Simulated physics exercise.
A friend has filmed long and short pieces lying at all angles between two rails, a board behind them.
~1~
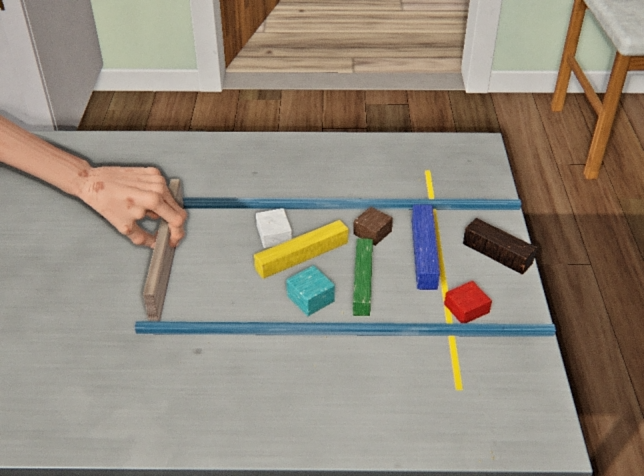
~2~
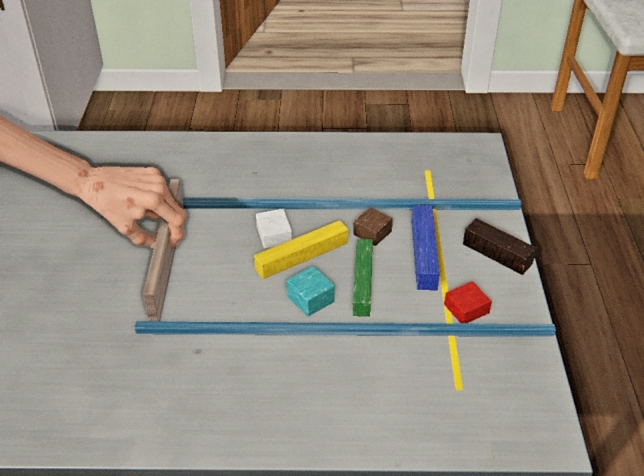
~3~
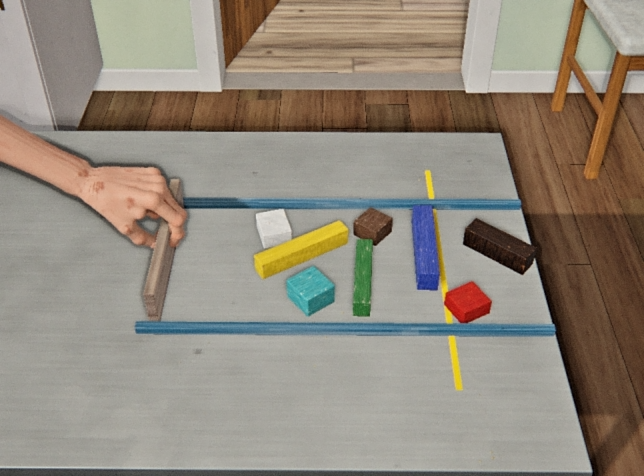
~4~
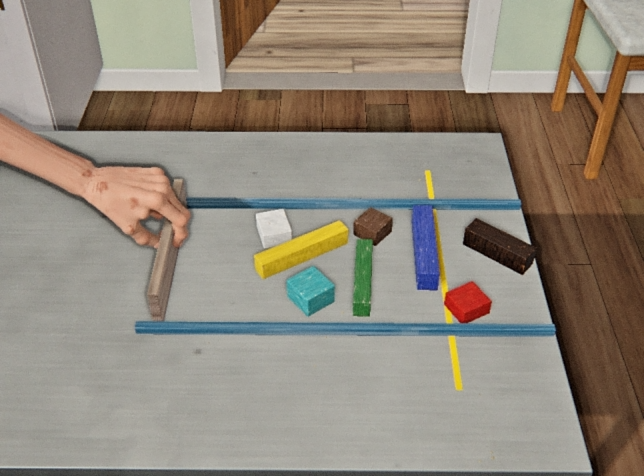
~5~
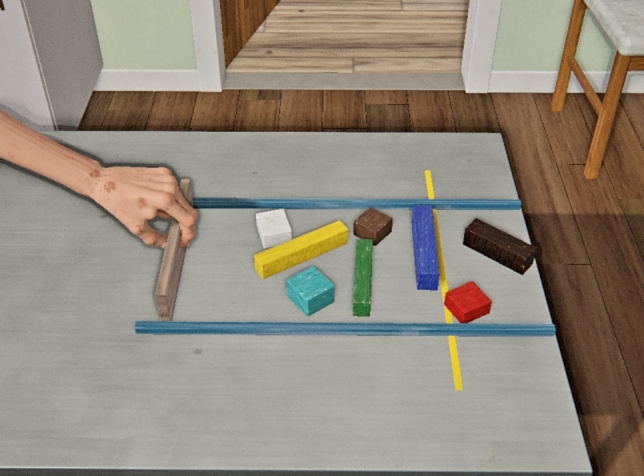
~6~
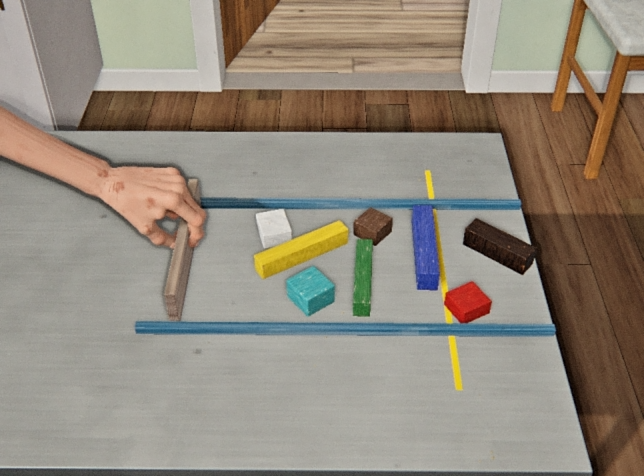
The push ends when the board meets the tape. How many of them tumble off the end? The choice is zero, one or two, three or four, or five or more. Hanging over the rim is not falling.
The number that fall off is one or two.
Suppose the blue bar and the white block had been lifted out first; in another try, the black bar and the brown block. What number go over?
The counts: 0 and 0.
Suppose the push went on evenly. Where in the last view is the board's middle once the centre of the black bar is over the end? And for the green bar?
About (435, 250), and (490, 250) for the other.
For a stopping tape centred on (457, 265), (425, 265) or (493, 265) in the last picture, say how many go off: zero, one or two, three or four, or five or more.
For each place: Either one or two; zero; three to four.
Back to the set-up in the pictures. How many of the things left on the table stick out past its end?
Overhanging: 0.
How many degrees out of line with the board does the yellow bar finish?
About 15°.
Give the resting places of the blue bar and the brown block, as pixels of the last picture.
Near (509, 247) and (463, 212).
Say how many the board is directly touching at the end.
It touches 2.
Soon after, none off yet; black bar at rest near (499, 246); red block at rest near (468, 303); blue bar at rest near (425, 246).
In the end, the number that fall off is one or two; gone, black bar.
